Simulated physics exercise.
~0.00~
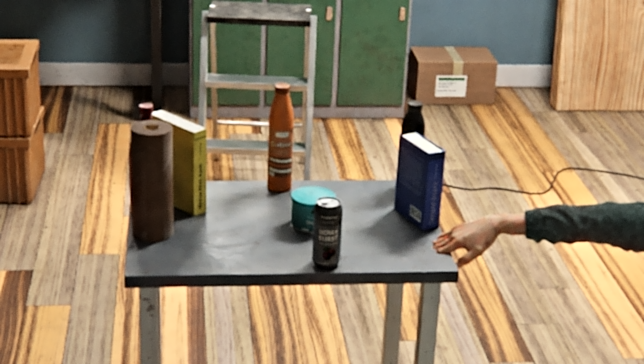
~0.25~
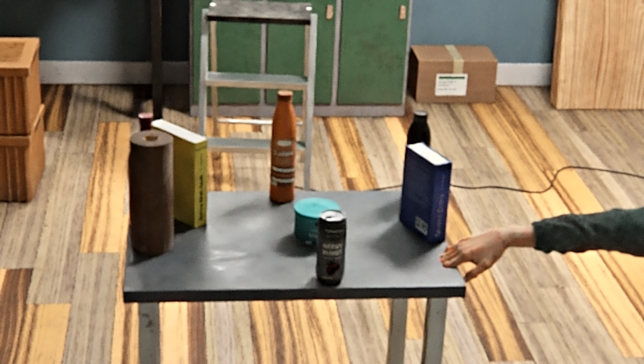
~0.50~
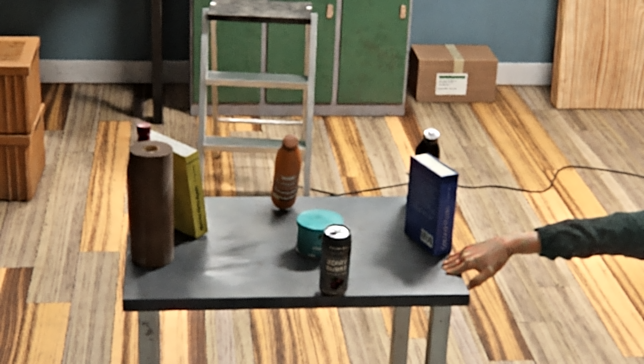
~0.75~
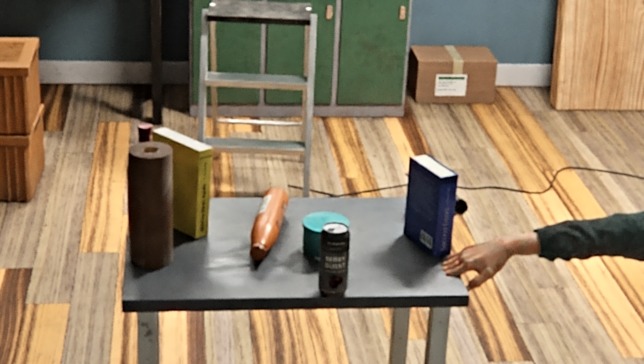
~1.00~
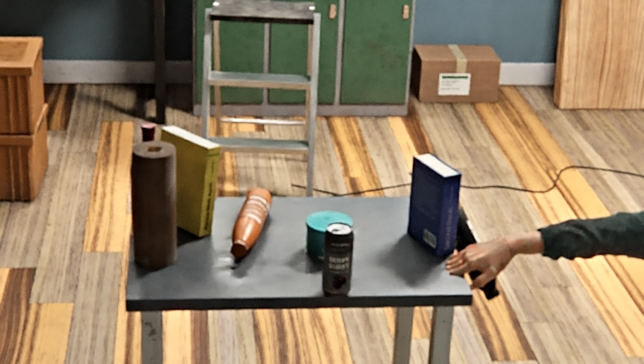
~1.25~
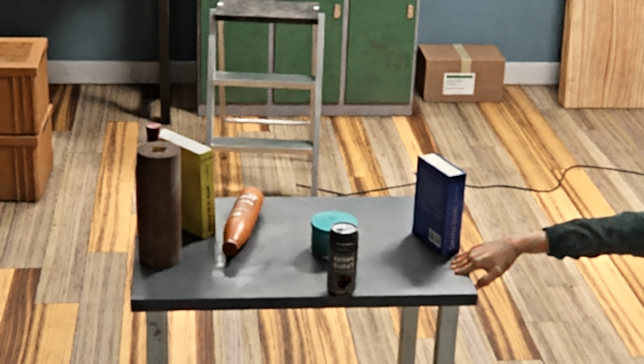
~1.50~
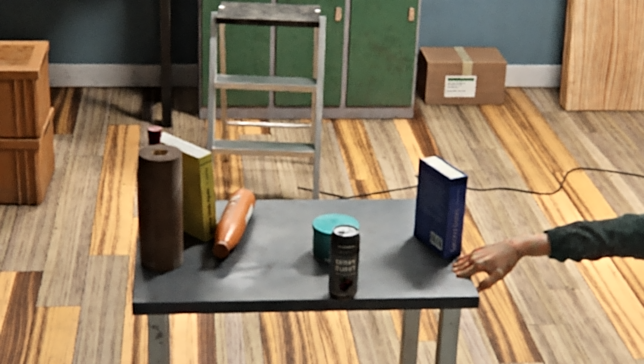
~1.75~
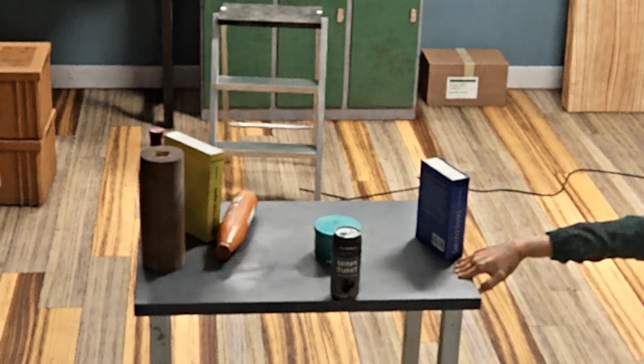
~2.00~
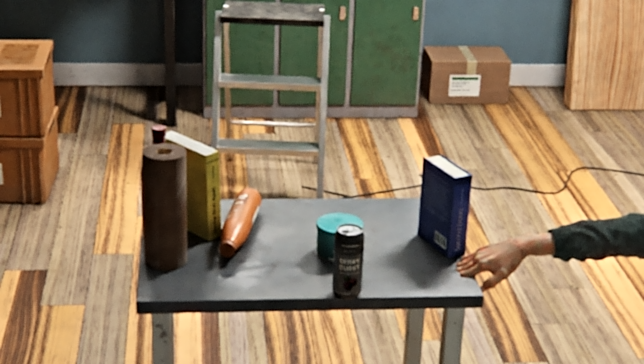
In this clip, a small table holding bottles, books, a can, a tub and a brown roll is pulled toward the viewer by a hand at its right edge; the orange bottle tips over and stays lying there, while the black bottle falls off the table.
